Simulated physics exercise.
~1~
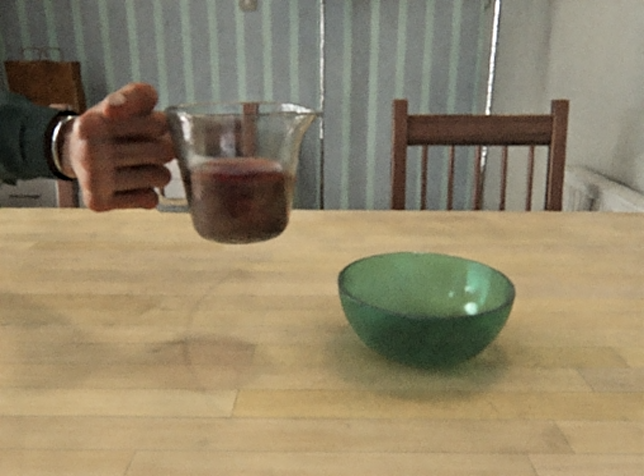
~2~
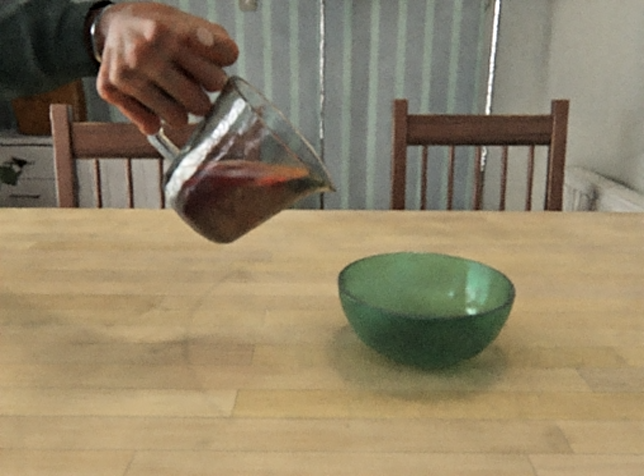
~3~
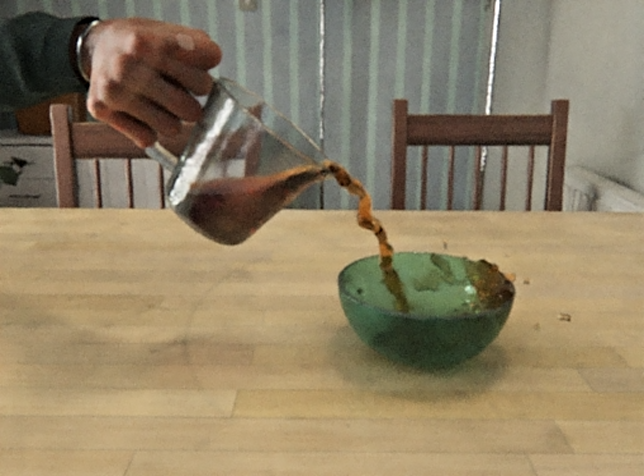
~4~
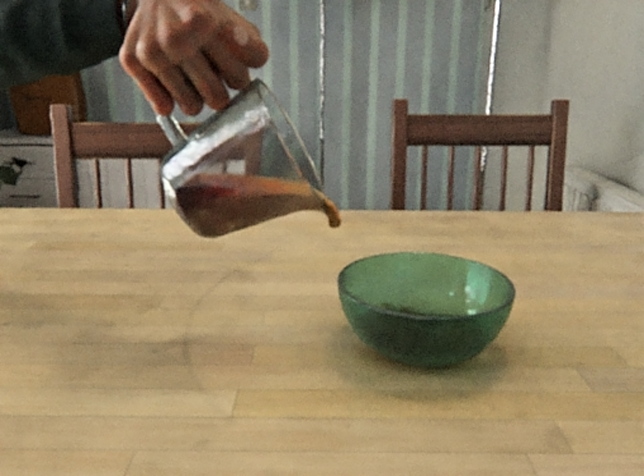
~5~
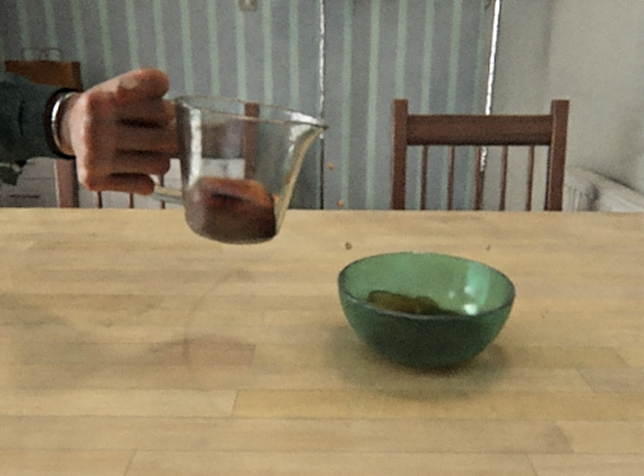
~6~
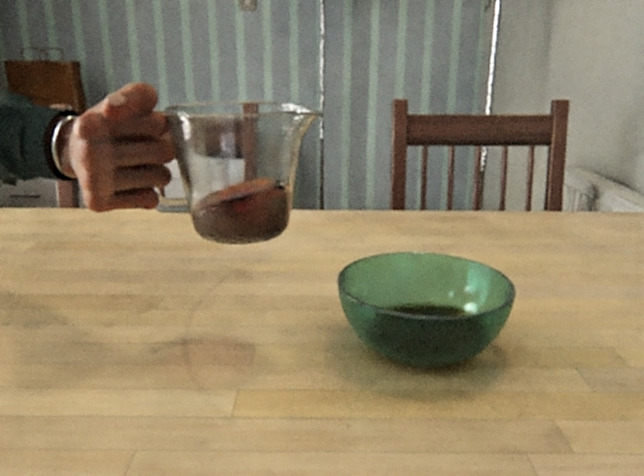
A hand tipped a glass measuring jug of tea over a green bowl on a wooden table, pouring a brown stream that splashed at the far side, then levelled the jug, leaving some tea in both the jug and the bowl.
